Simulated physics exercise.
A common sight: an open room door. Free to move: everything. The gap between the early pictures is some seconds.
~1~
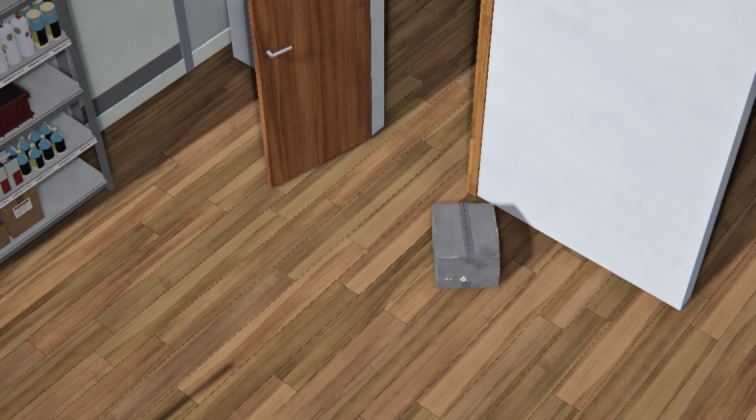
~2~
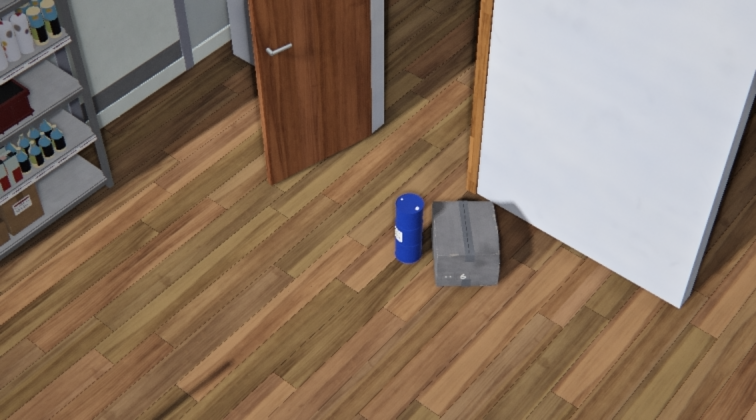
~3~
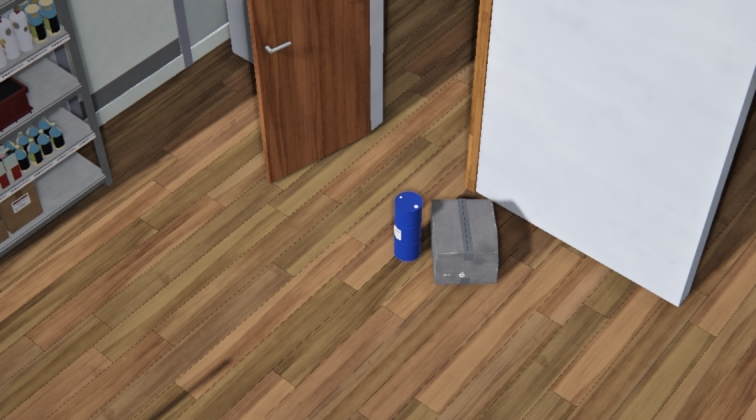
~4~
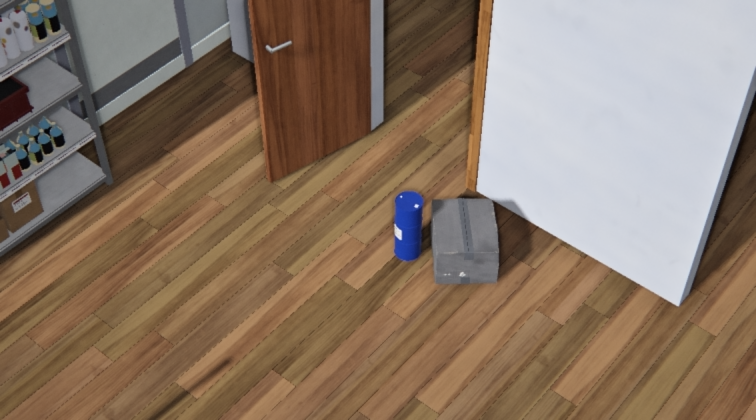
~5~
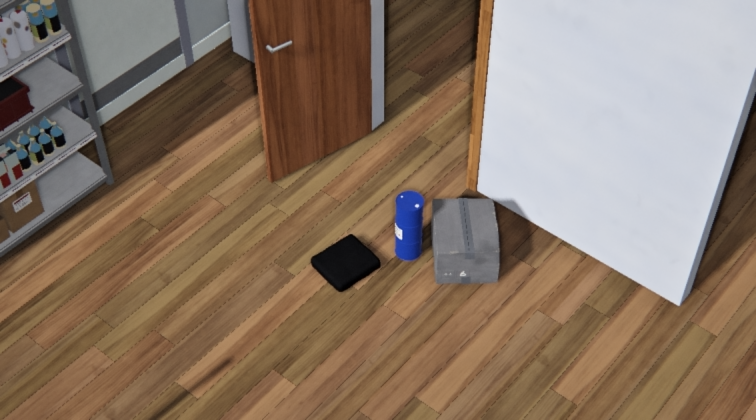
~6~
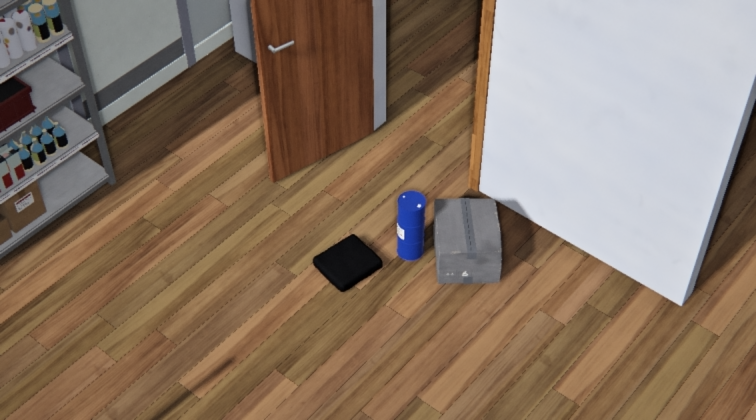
A blue canister appears beside a grey box near an open door, then a black cushion.
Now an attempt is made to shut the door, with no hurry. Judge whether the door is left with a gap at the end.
It comes to rest in the frame.
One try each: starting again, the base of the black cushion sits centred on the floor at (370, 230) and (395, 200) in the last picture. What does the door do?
Well, on try one it completes its arc, and on try two it is halted early.
Then, 0.70 s on from there, open by 82°.
Then, 1.20 s on from there, open by 50°.
Then, 1.70 s on from there, open by 16°.
In the end, open by 0°; all 3 unmoved. At the end, from the last picture's camera, black cushion near (348, 263).
